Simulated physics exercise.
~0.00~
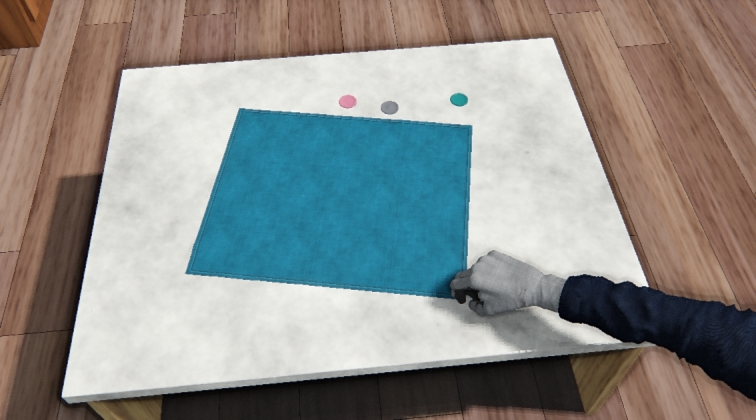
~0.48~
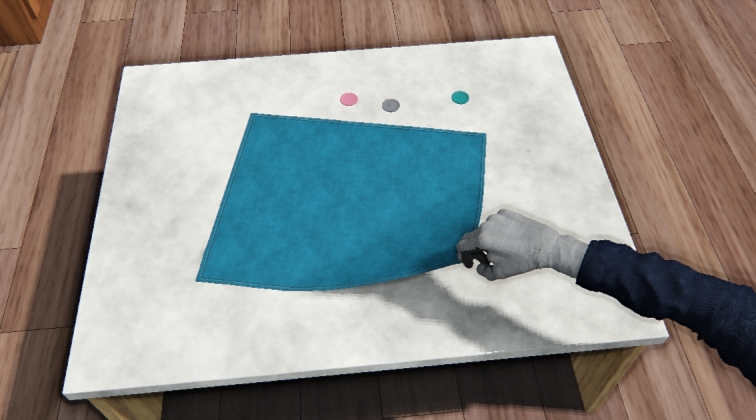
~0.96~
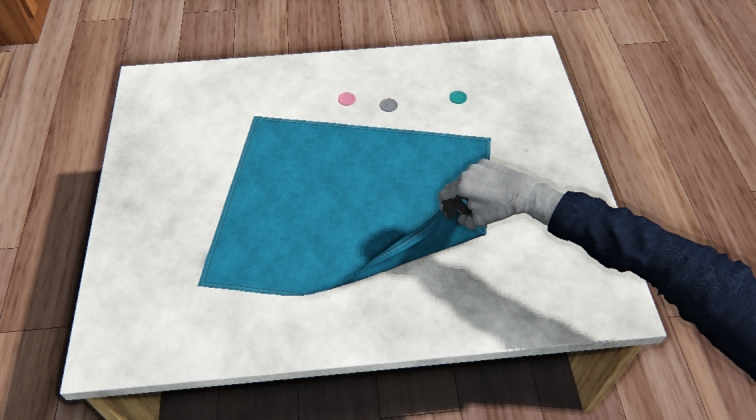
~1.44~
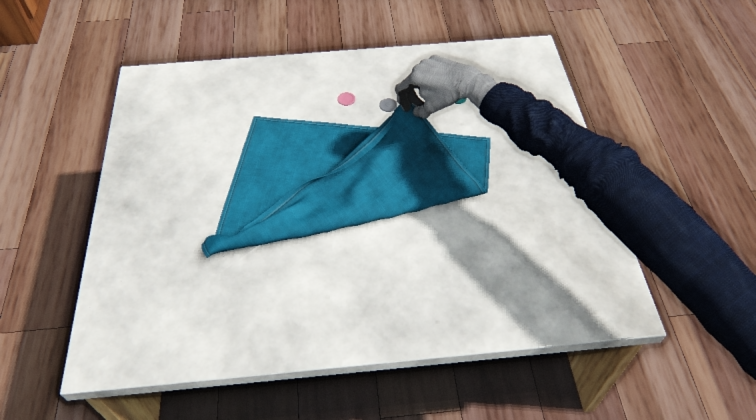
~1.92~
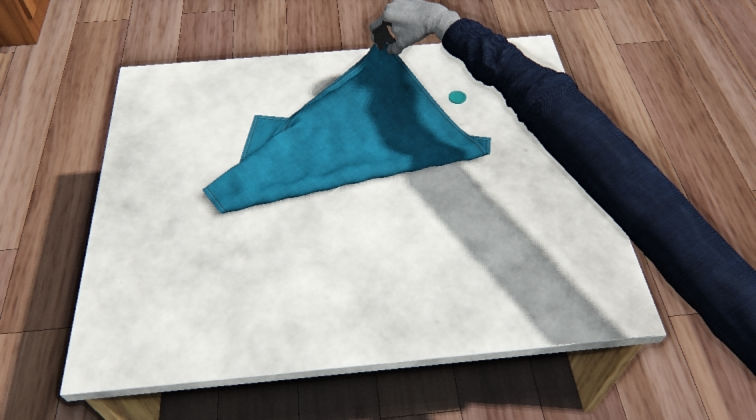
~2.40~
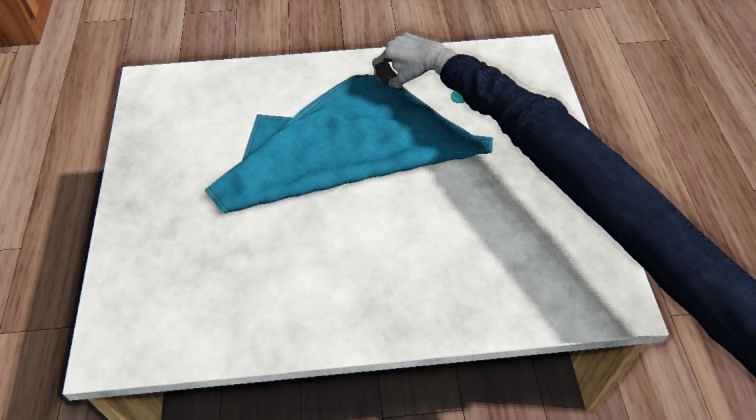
At first, a blue hand towel lies flat on a pale desk, with a pink badge, a grey lid and a teal badge in a loose row beyond it, while a hand holds its near right corner. The hand slides the towel slightly to the right, then lifts the corner and draws it up and to the left. The near edge follows, folding over the rest of the cloth. The corner passes beyond the row, then the hand lowers it toward the desk. At the end, the folded towel covers the grey lid and pink badge, while the teal badge still shows beside the hand.
